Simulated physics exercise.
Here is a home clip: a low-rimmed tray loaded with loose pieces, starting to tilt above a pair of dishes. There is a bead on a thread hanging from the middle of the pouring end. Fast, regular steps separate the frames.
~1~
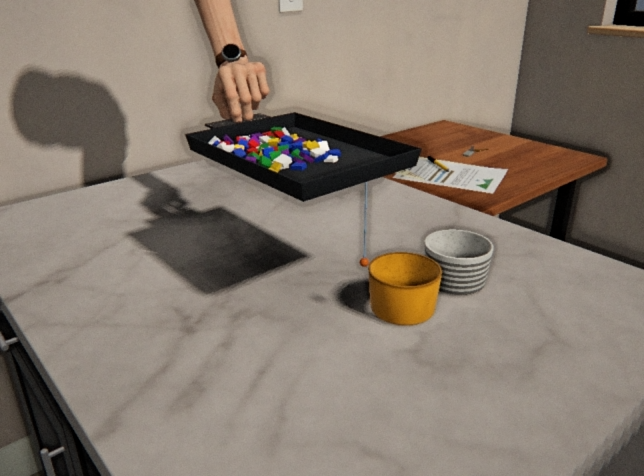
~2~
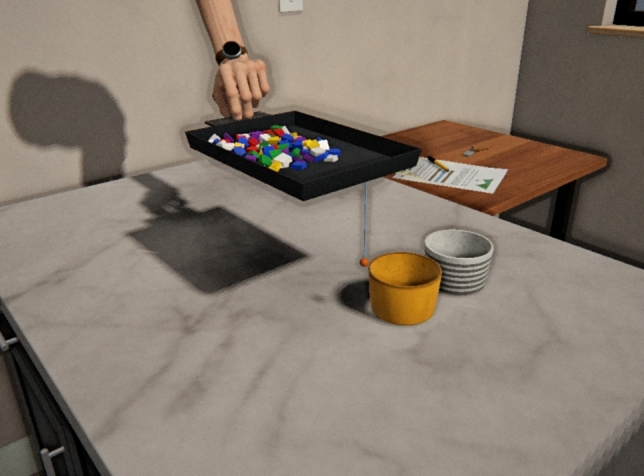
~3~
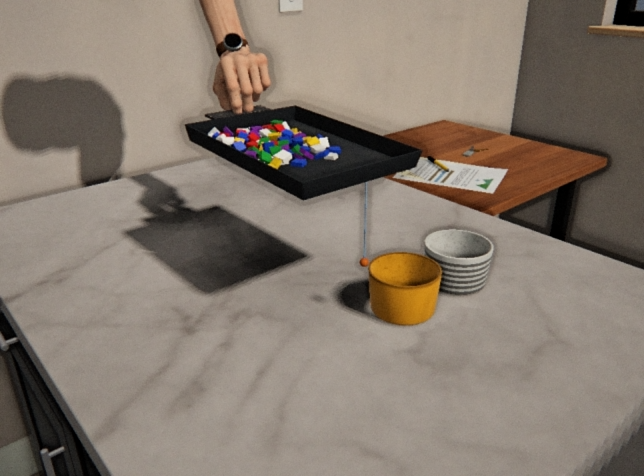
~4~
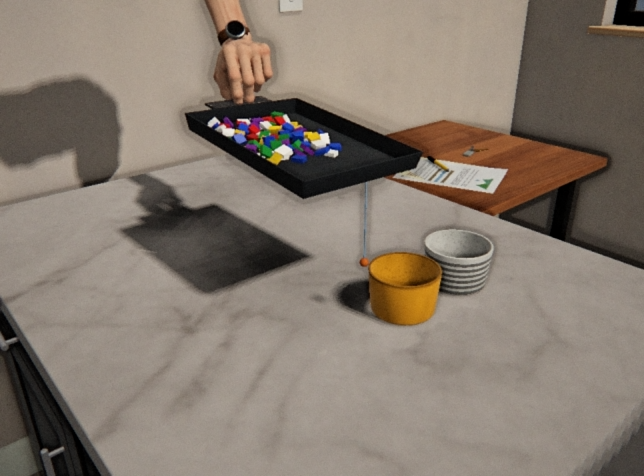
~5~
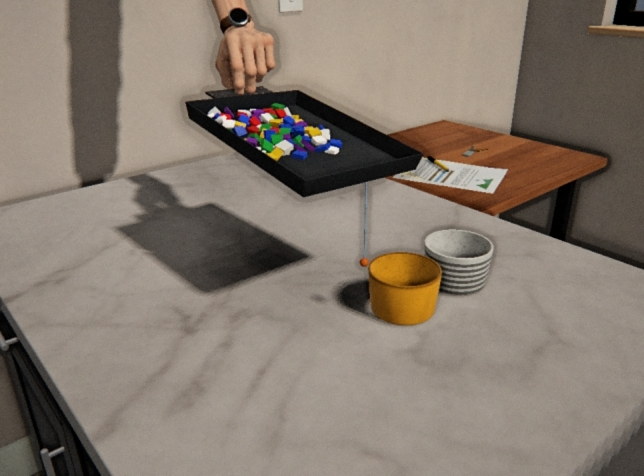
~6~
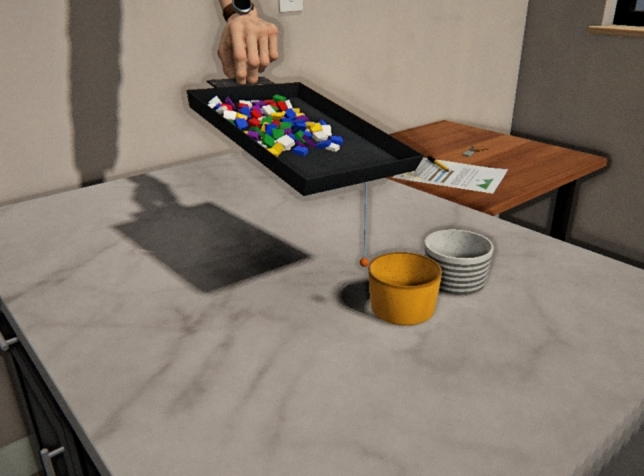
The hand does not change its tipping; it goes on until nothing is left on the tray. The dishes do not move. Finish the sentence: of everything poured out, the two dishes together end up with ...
They end up with the majority of it.
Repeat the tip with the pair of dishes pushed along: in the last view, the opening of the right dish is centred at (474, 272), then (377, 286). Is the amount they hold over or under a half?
Result, first setup: A minority share; second setup: A minority share.
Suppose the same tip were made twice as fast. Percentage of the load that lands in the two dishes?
Near 50 %.
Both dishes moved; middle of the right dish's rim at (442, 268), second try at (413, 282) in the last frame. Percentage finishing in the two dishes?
You'd end up with around 70 per cent and then around 50 per cent.
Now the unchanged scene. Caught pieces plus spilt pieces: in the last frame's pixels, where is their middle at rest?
Near (411, 303).
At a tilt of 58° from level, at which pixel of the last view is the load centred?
Near (382, 157).
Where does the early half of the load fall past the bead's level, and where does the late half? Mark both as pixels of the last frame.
Earlier portion about (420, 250); later portion about (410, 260).
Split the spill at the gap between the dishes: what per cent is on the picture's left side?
I'd put it at around 50 per cent.
Soon, tray tipped steeply; nearly all on the tray; a stray few in the air.
A while on, tray tipped right over; most on the tray; a small part in the left dish; a small part outside both; a stray few in the air.
Towards the end, tray tipped past a quarter turn; about two thirds in the left dish; a stray few in the right dish; about a third outside both.
Finally, tray tipped past a quarter turn; about two thirds in the left dish; a stray few in the right dish; about a third outside both.
